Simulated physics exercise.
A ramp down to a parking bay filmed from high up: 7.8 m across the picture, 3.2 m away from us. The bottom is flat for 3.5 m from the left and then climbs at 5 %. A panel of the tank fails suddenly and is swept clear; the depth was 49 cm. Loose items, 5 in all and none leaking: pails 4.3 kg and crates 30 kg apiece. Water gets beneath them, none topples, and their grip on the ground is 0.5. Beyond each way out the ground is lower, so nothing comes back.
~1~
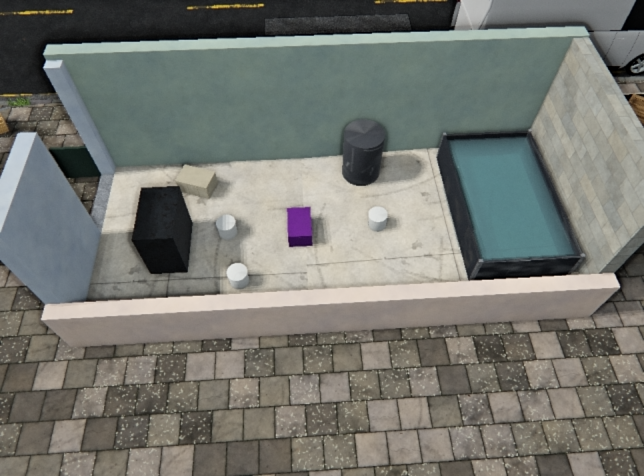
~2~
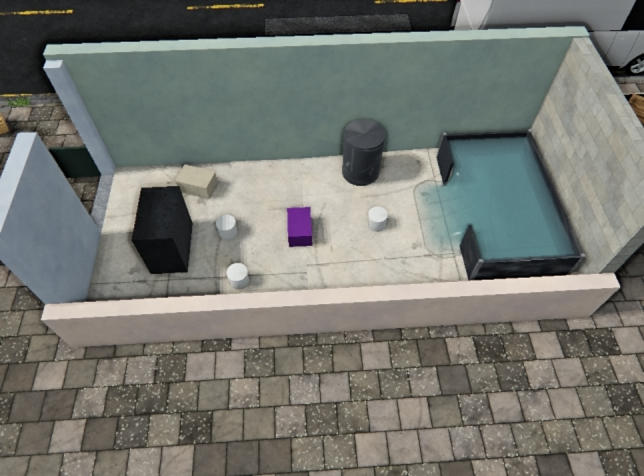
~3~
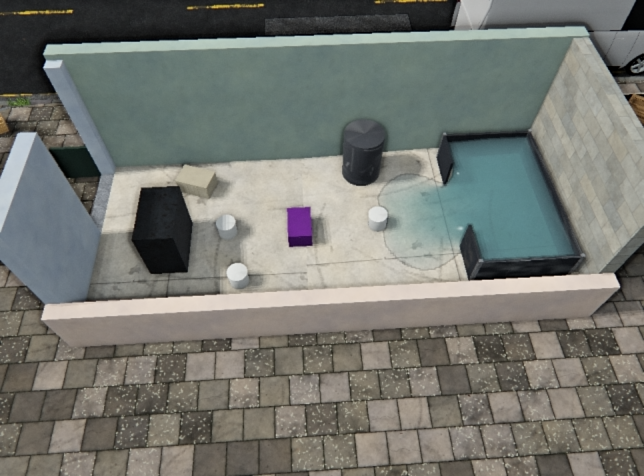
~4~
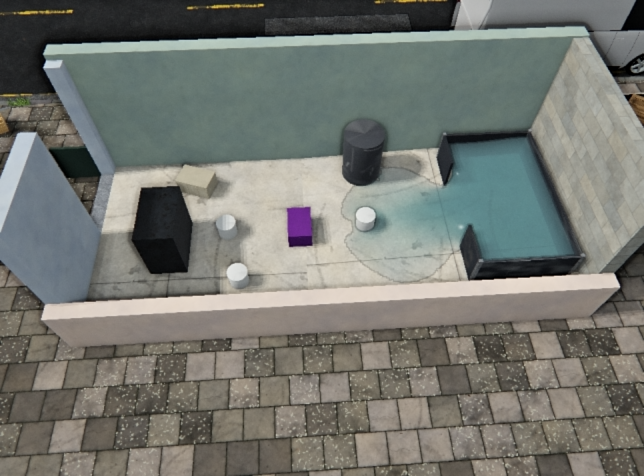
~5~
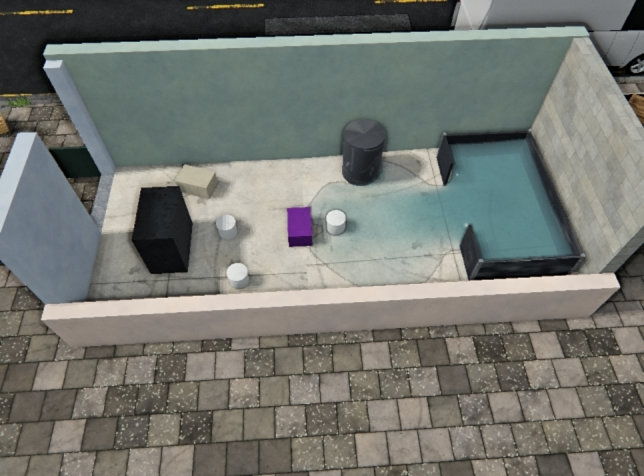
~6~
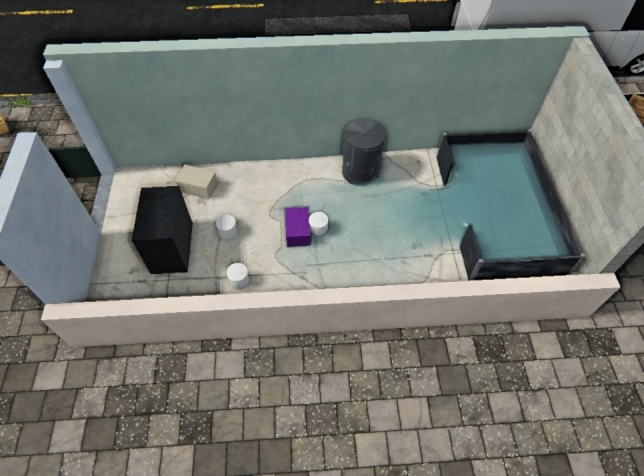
In a walled bay beside a paved area, water spread leftward from an opened tank across the pale floor, carrying a small white pail left until it was against the purple crate, which barely shifted.
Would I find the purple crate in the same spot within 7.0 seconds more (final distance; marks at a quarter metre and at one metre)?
Purple crate travels far.
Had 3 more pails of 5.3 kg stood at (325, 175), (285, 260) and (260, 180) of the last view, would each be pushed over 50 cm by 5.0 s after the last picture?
In turn: Under, past it, over.
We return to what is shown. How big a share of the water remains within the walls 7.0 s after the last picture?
Some 72 per cent remains.
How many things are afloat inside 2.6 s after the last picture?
2 of them.
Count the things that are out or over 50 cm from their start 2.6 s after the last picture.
By then 4.
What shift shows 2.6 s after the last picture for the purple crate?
About 140 cm.
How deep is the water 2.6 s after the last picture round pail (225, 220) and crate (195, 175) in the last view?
Roughly 8 and 8 cm.
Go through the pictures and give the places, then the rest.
The first picture shows the purple crate at (299, 221), on the bottom; water covers 3.9 m2; 0 of 5 have shifted.
The second picture shows the purple crate at (299, 221) rests on the ground; water covers 4.7 m2; 0 of 5 have shifted.
The third picture shows the purple crate at (299, 221), on the bottom; 6.0 m2 under water; 0 of 5 have shifted.
The fourth picture shows the purple crate at (299, 221), on the bottom; water covers 7.3 m2; 1 of 5 have shifted.
The fifth picture shows the purple crate at (299, 221), on the bottom; 8.7 m2 under water; 1 of 5 have shifted.
The sixth picture shows the purple crate at (297, 222) rests on the ground, 3 cm from its start; 10.0 m2 under water; 1 of 5 have shifted.
Then, 0.6 s after the last picture the purple crate is near (261, 224), 0.6 m from its start, aground; 0 of 5 are out; 1 afloat.
Then, 2.6 s after the last picture the purple crate is near (217, 228), 1.4 m from its start, aground; 0 of 5 are out; 2 afloat.
Then, 4.6 s after the last picture the purple crate is near (217, 228), 1.4 m from its start, aground; 1 of 5 are out; 3 afloat.
Then, 7.0 s after the last picture the purple crate is near (216, 231), 1.4 m from its start, aground; 2 of 5 are out; 2 afloat.
